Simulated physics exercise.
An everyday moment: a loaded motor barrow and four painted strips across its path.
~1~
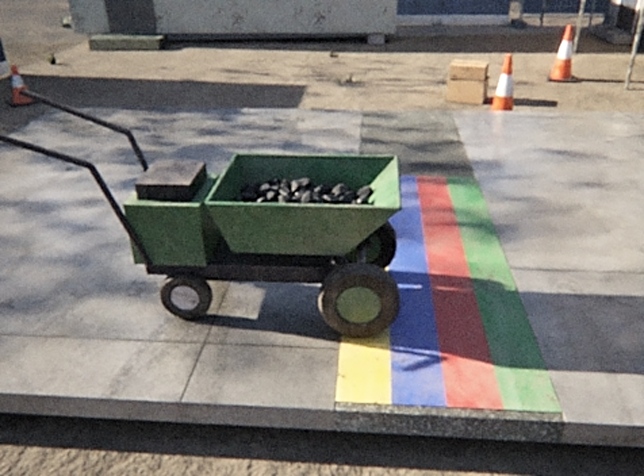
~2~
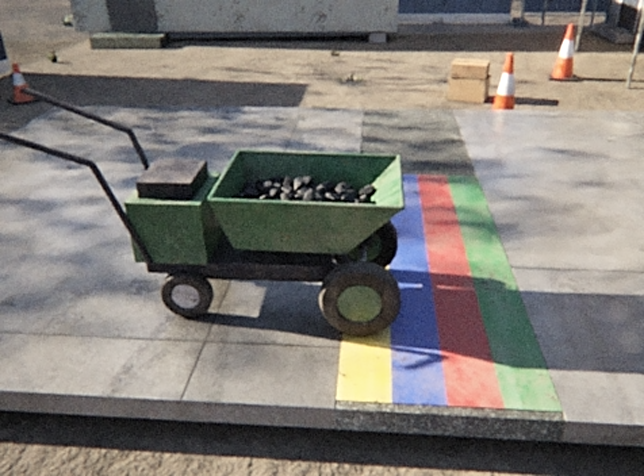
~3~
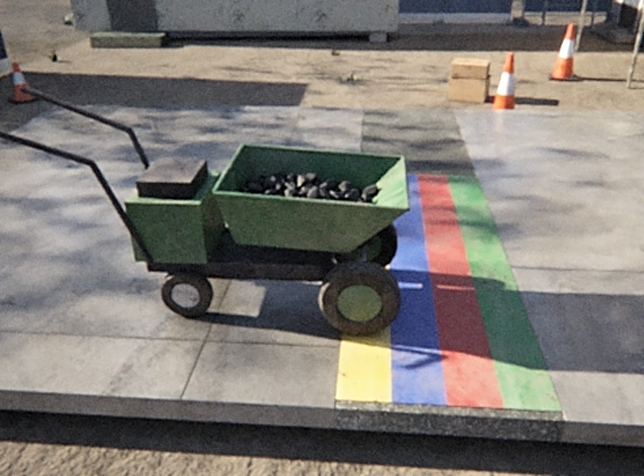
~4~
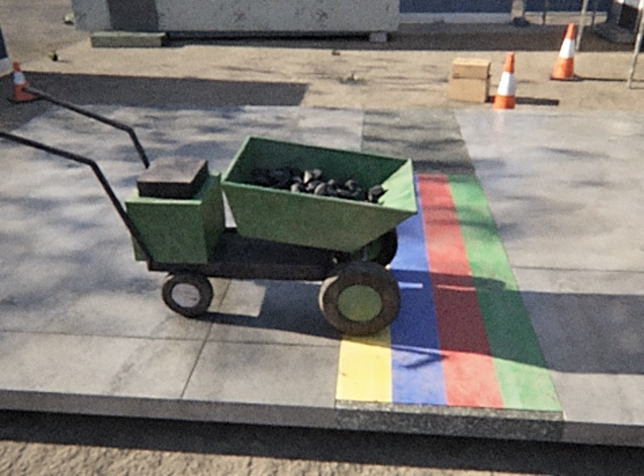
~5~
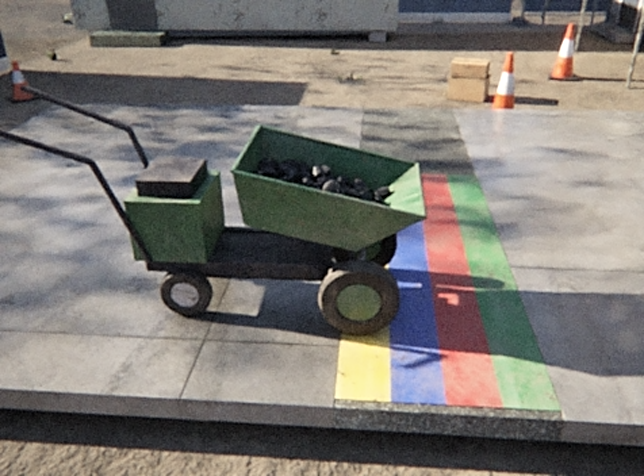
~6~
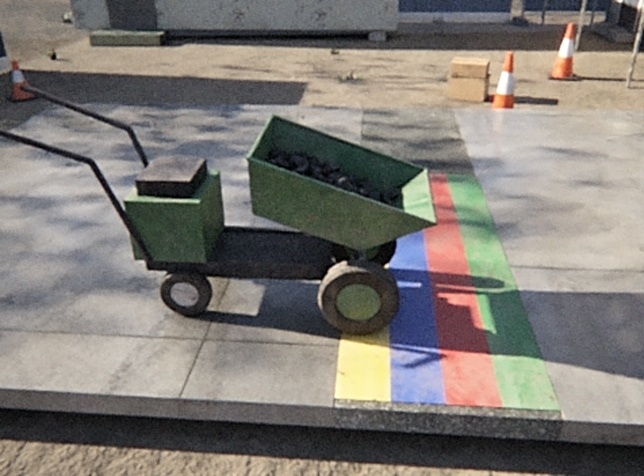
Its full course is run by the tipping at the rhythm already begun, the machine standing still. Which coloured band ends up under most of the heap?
The green one.
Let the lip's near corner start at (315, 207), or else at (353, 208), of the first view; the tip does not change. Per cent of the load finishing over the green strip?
The first gives 10 %, the second 30 %.
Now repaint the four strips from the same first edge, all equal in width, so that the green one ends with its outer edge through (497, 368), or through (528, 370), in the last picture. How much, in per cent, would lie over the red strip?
0 per cent, then 10 per cent, roughly.
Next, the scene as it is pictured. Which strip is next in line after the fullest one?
Following the top strip comes the red one.
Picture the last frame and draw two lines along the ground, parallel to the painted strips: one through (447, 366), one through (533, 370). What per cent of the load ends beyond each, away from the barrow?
Close to 100 and 50 per cent respectively.
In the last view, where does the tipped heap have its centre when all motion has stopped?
Somewhere around (511, 302) in the last picture.
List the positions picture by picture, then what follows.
In the first picture, lip of the skip at (400, 209), level; top of the load at (294, 202), lumps of coal; yellow strip at (365, 360); blue strip at (416, 362); red strip at (467, 365); green strip at (520, 367).
In the second picture, lip of the skip at (402, 208), level; top of the load at (297, 200).
In the third picture, lip of the skip at (408, 210), tipped barely; top of the load at (283, 200).
In the fourth picture, lip of the skip at (416, 213), tipped a little; top of the load at (279, 197).
In the fifth picture, lip of the skip at (425, 218), tipped a little; top of the load at (277, 185).
In the sixth picture, lip of the skip at (435, 224), tipped clearly; top of the load at (287, 177); yellow strip at (364, 357); blue strip at (415, 360); red strip at (467, 362); green strip at (519, 365).
Soon, skip tipped steeply; all in the skip.
A while on, skip tipped right over; most in the skip; a small part over the red strip; about a quarter over the green strip.
Towards the end, skip tipped right over; a small part in the skip; a small part over the red strip; about half over the green strip; about a third off the paint.
Finally, skip tipped right over; a stray few in the skip; none over the yellow strip; none over the blue strip; about a quarter over the red strip; about half over the green strip; about a third off the paint.
